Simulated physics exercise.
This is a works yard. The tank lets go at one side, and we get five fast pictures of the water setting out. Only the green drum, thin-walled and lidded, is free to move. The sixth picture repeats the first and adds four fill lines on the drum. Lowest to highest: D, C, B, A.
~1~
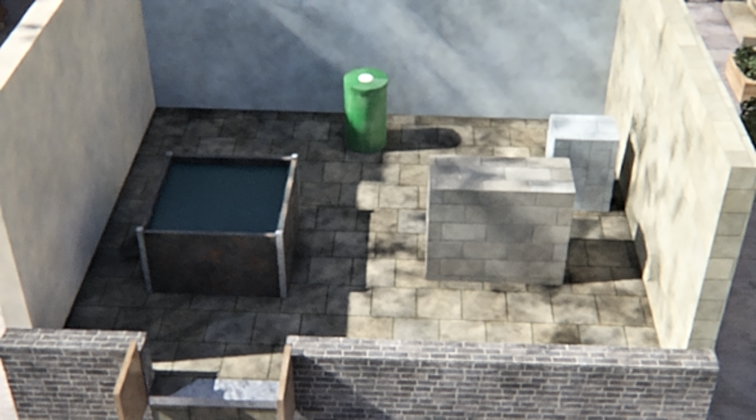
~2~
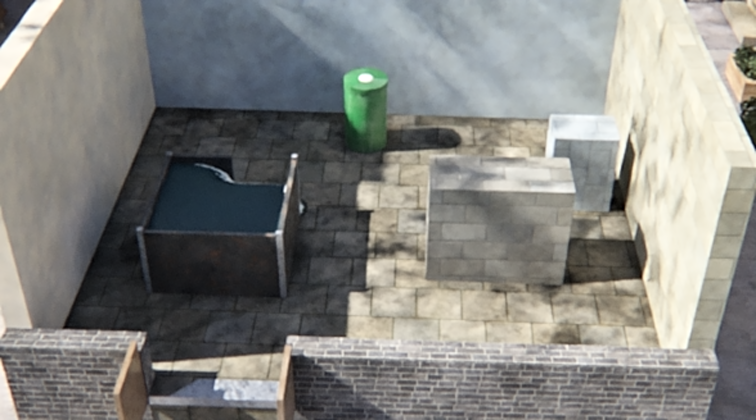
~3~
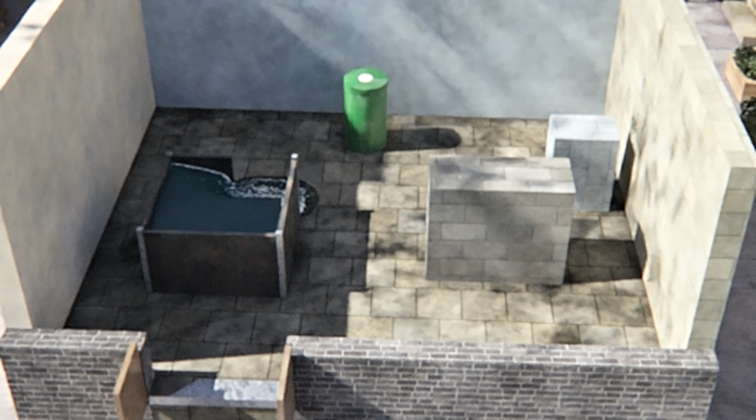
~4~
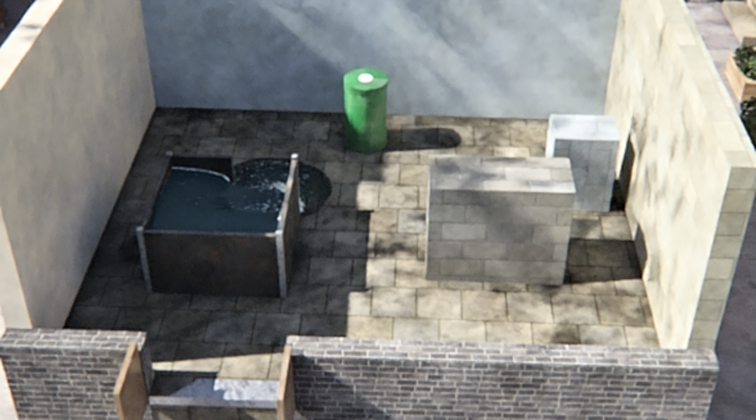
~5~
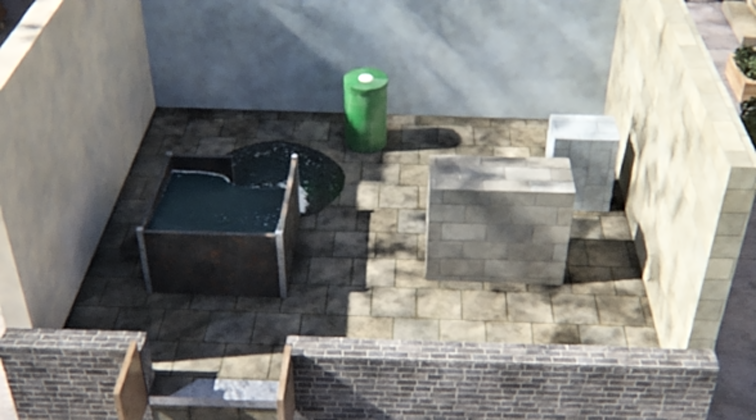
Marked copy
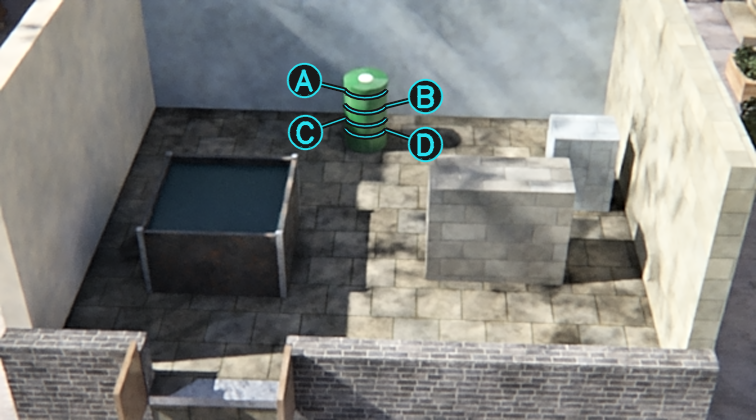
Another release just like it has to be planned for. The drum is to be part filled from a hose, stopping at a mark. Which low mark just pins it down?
That is line D.
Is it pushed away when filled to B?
No.
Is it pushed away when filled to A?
No, that is safe.
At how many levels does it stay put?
All of the four.
On the marked copy, A at (364, 97); B at (364, 113); C at (364, 126); D at (364, 137); from the bottom up D, C, B, A.
If A is chosen, it does not move.
If B is chosen, it does not move.
If C is chosen, it does not move.
If D is chosen, it shifts by a finger or two and stays.
